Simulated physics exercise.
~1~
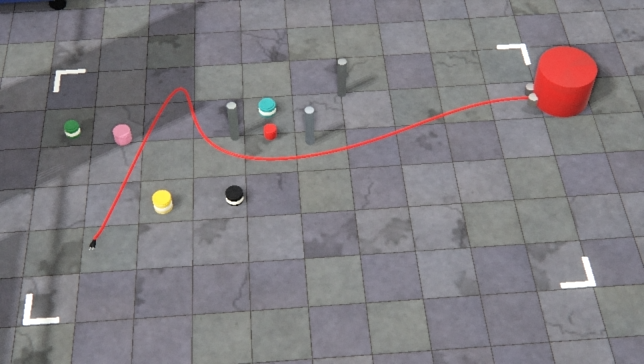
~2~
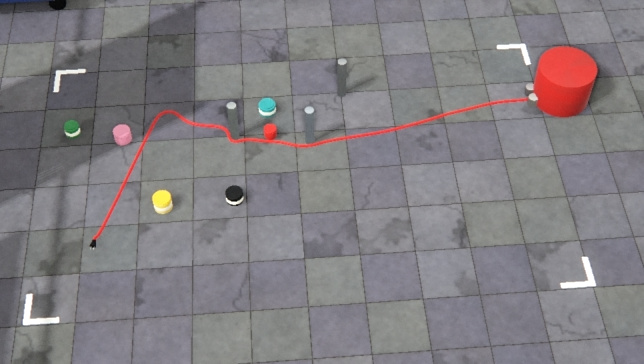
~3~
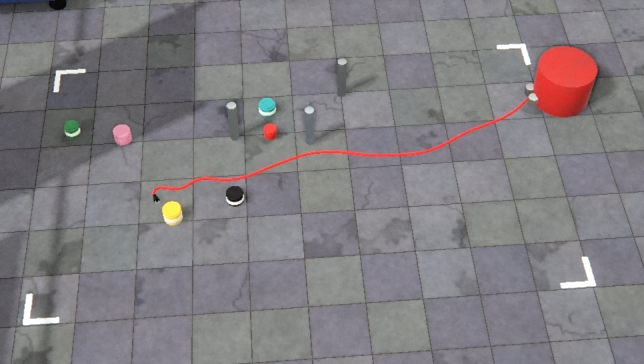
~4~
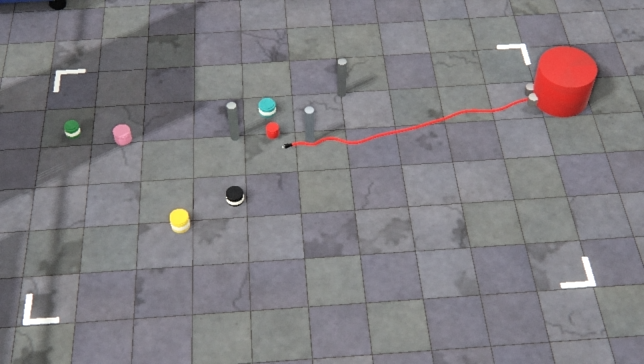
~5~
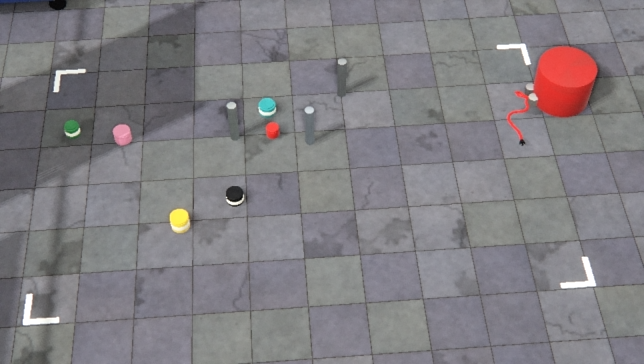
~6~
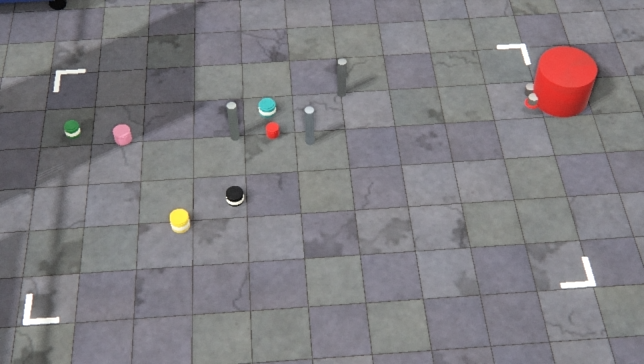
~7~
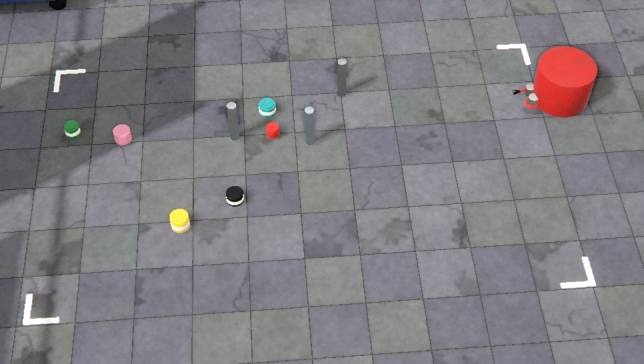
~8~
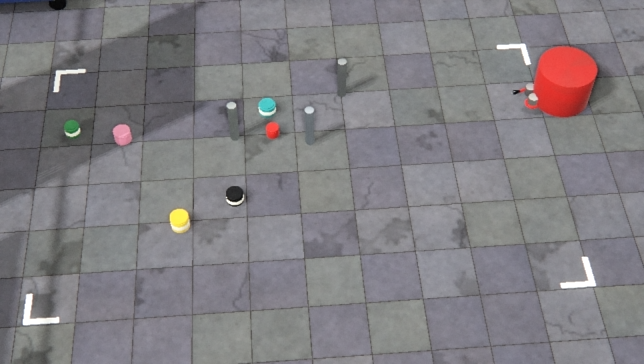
The clip opens on a grey tiled floor where a red lead stretches left from a large red drum, curving among steel posts and six small, light containers. The lead begins drawing back toward the drum, its curve flattening between the posts. As its dark-tipped end sweeps right, the yellow canister shifts a short way right and down, then settles slightly farther along. The end slides on past the posts and coils briefly beside the drum before almost all of the lead disappears. At the close, only a short tip shows at the drum, with the green and teal jars still in place.
